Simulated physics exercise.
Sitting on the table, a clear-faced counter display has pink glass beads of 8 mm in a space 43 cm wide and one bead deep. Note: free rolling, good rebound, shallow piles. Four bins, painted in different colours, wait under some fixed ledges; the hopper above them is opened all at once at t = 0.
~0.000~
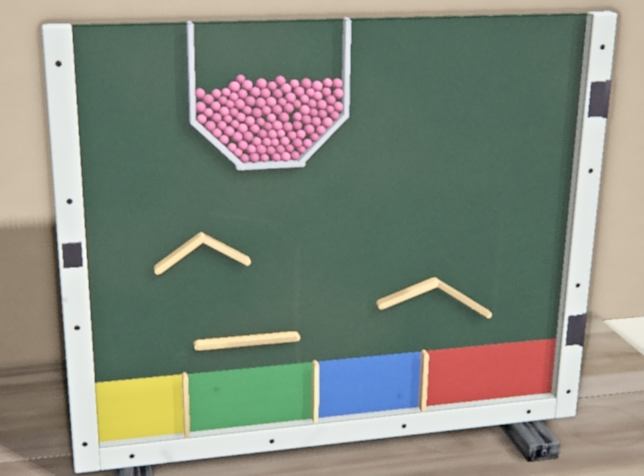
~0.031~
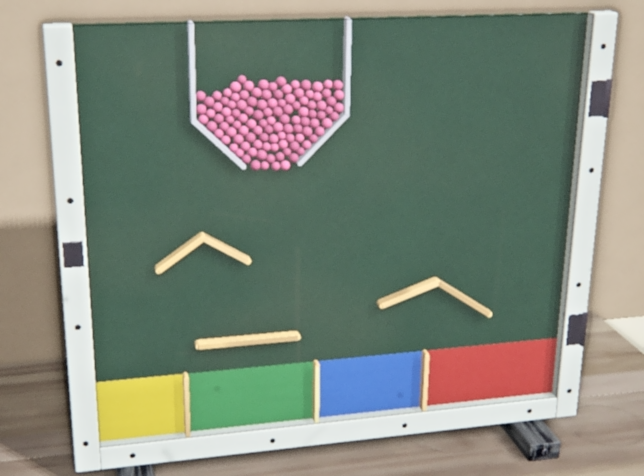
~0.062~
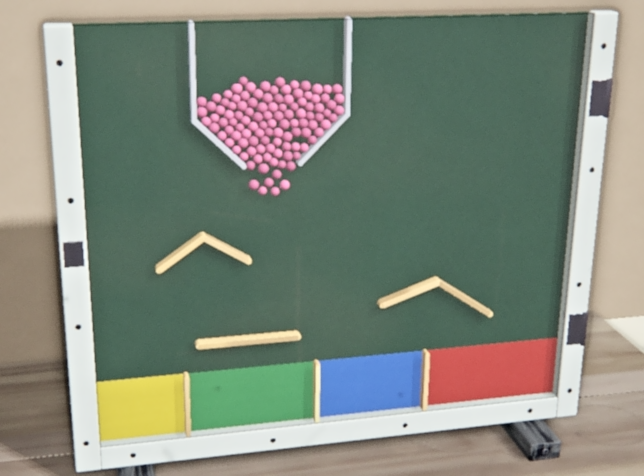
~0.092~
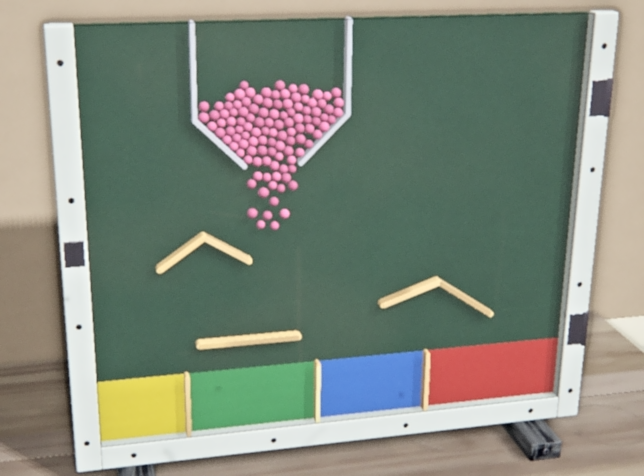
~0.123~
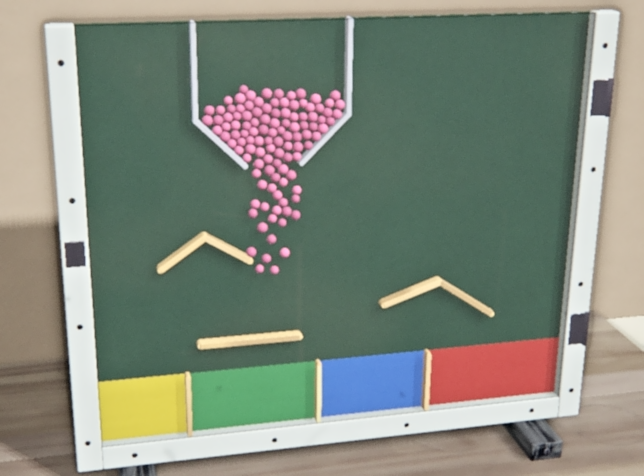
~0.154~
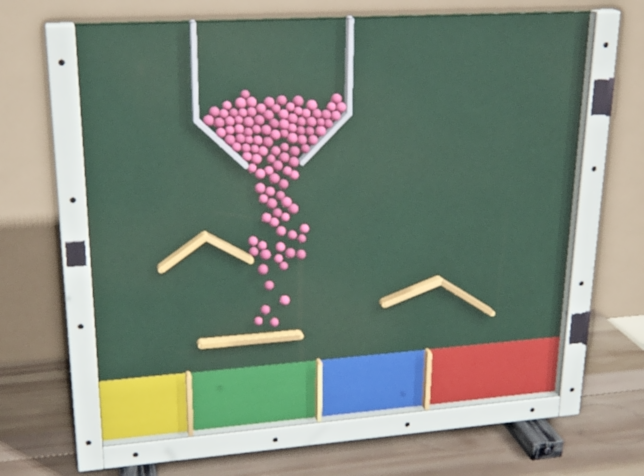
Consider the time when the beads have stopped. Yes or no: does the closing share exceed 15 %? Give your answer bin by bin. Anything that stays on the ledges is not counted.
Green: No. Blue: Yes. Yellow: Yes. Red: No.
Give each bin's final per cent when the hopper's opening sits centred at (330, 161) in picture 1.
Result: Green bin = 20; blue bin = 70; yellow bin = 5; red bin = 5.
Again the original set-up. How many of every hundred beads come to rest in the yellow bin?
Roughly 30 per cent.
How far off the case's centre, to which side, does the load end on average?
On average the load ends up close to 4 cm to the left of the middle.
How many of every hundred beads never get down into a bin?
5 per cent.
After 0.24 s 60 % have left the hopper; down in the bins, blue 5 %.
After 0.34 s 85 % have left the hopper; down in the bins, green 5 %, blue 15 %.
After 0.55 s 100 % have left the hopper; down in the bins, green 5 %, blue 50 %, yellow 15 %.
In the end, by 1.7 s, green 5 %, blue 60 %, yellow 30 %, red 0 %, left higher up 5 %.
